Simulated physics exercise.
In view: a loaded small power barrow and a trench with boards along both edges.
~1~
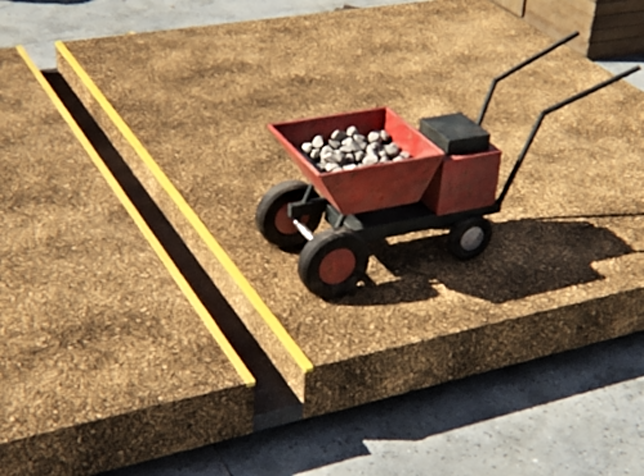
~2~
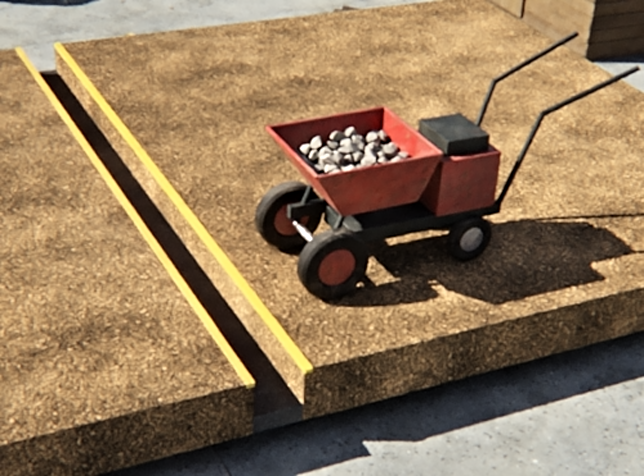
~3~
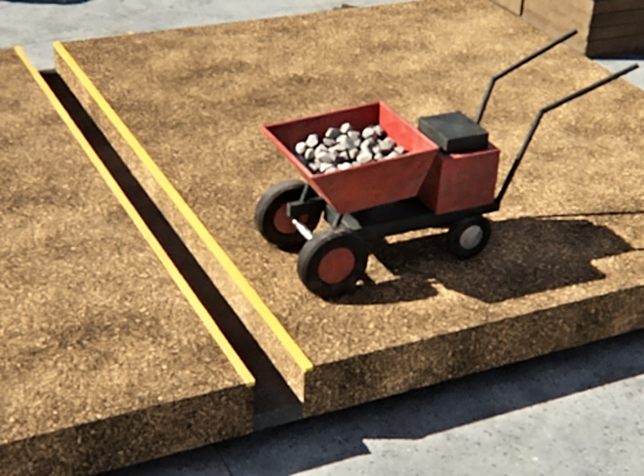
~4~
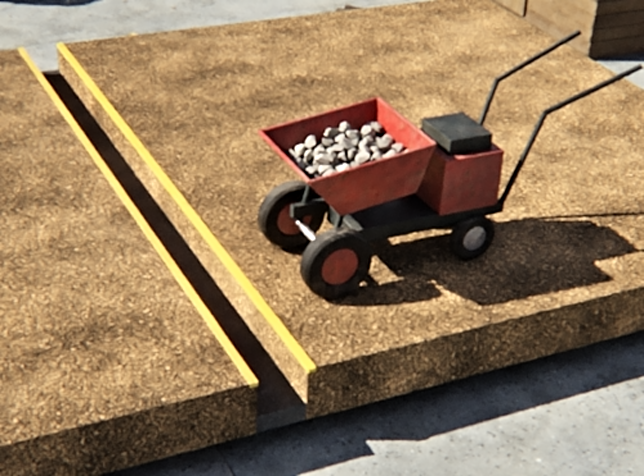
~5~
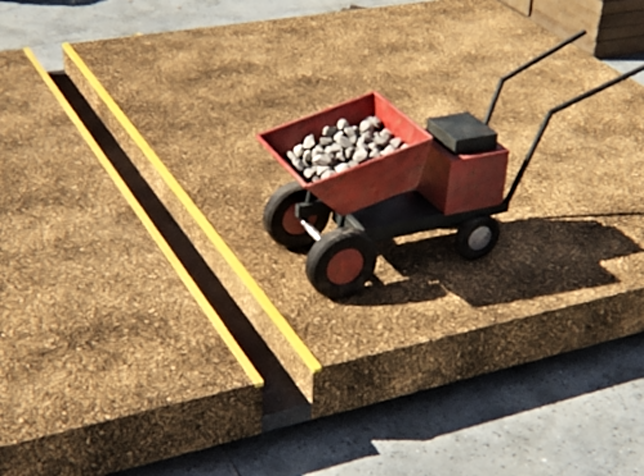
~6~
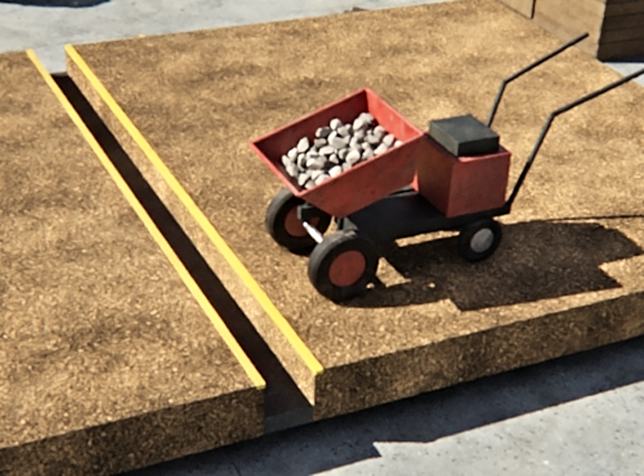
Beside a narrow yellow-edged trench, a red barrow's skip of stones gradually tilts toward the left.
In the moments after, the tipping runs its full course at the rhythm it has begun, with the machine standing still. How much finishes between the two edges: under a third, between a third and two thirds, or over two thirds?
Between the edges lies from one third to two thirds of the load.
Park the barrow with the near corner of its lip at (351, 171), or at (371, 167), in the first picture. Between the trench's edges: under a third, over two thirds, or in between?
In turn: Beyond two thirds; beyond two thirds.
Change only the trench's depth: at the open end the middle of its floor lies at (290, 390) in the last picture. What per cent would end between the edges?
Roughly 50 in a hundred.
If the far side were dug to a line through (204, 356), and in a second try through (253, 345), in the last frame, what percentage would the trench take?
Near 90 % and 30 %.
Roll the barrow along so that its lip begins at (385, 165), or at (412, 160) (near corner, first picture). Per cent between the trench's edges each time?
In turn 60 and 30 in a hundred.
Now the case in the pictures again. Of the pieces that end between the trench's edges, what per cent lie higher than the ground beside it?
Some 0 per cent.
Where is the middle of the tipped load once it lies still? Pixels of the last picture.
Near (197, 293).
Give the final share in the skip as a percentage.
Close to 0 per cent.
Soon after the last picture, skip tipped steeply; all in the skip.
A little later, skip tipped steeply; nearly all in the skip; a stray few in or heaped over the trench; a stray few beyond it; a small part falling.
Later still, skip tipped right over; about a quarter in the skip; about a quarter in or heaped over the trench; about half beyond it; a stray few falling.
By the end, skip tipped right over; about half in or heaped over the trench; about half beyond it.
